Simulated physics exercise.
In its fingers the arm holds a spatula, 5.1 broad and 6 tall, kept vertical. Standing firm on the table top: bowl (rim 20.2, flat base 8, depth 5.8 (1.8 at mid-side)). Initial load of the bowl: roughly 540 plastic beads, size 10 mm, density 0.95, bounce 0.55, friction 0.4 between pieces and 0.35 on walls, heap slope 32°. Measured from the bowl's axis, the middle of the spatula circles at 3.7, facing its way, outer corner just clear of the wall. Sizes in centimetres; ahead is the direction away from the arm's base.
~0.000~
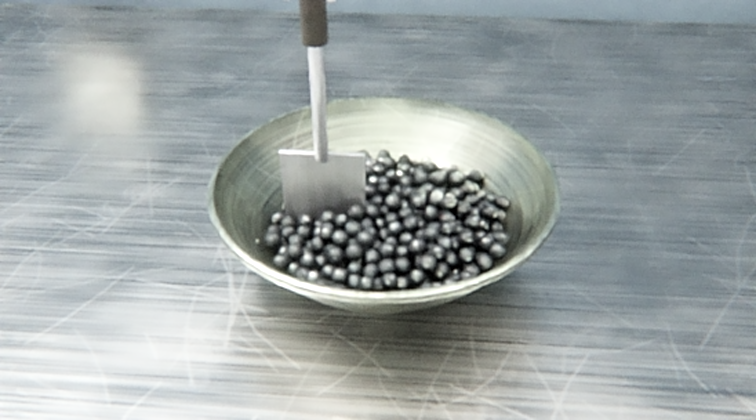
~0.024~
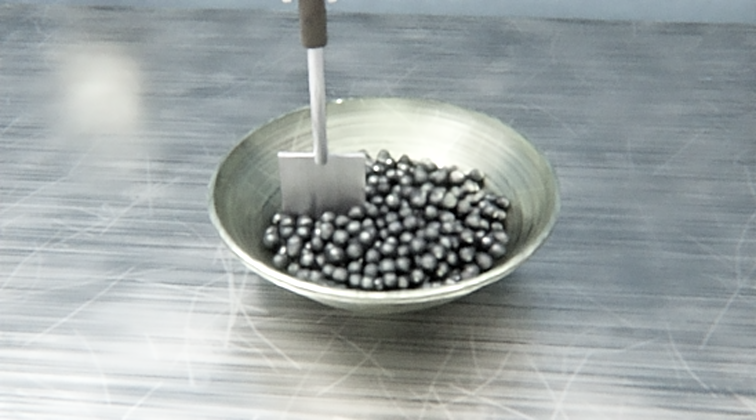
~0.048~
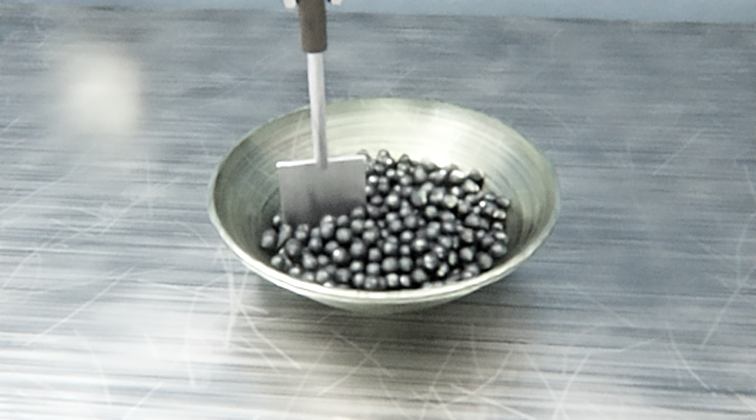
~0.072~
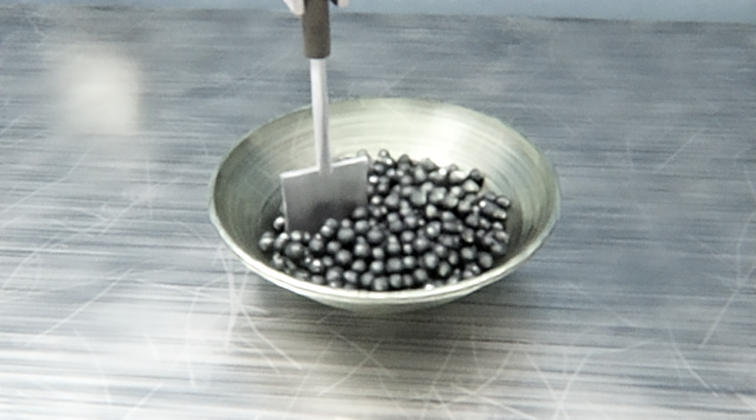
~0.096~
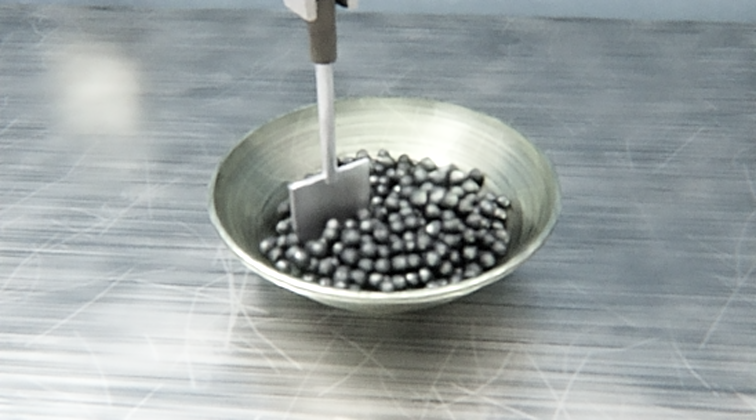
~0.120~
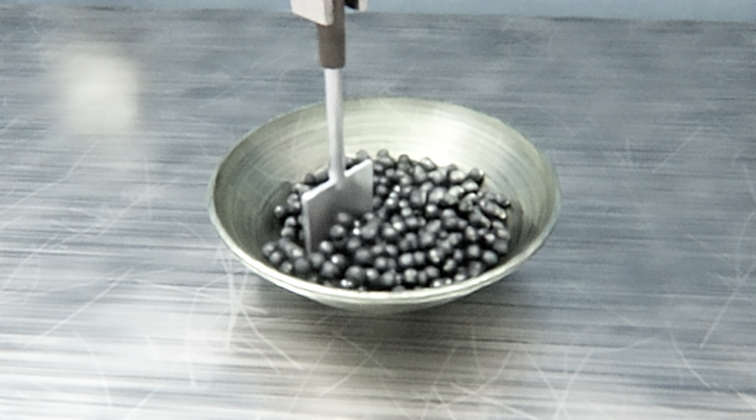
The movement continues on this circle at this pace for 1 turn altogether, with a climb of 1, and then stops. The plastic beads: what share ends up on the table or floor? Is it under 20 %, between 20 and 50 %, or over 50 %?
Under 20 %.
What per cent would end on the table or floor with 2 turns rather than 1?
Roughly 5 per cent would end up there.
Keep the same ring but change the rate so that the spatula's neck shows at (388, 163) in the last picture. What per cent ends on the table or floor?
Something like 25 percent, roughly.
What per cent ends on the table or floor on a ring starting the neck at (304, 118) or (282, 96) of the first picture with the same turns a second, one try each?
Near 5 and 0 in a hundred, one try each.
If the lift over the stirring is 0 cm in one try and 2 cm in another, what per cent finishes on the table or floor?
Some 5 and some 5 per cent.
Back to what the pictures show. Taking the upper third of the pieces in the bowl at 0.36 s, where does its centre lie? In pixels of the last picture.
Roughly pixel (479, 184).
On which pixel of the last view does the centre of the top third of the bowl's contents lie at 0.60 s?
Around (341, 151).
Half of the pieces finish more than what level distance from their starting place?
Around 6 centimetres.
After 0.36 s, 170° round, highest piece 8 above the table; 533 in the bowl, 3 in flight or on the tool.
After 0.60 s, 290° round, highest piece 8 above the table; 516 in the bowl, 16 on the table or floor, 4 in flight or on the tool.
After 0.91 s, 0° round, highest piece 6 above the table; 515 in the bowl, 21 on the table or floor.
After 1.61 s, 0° round, highest piece 5 above the table; 515 in the bowl, 21 on the table or floor.
At rest, 515 in the bowl, 21 on the table or floor. That is 4 % on the table or floor.
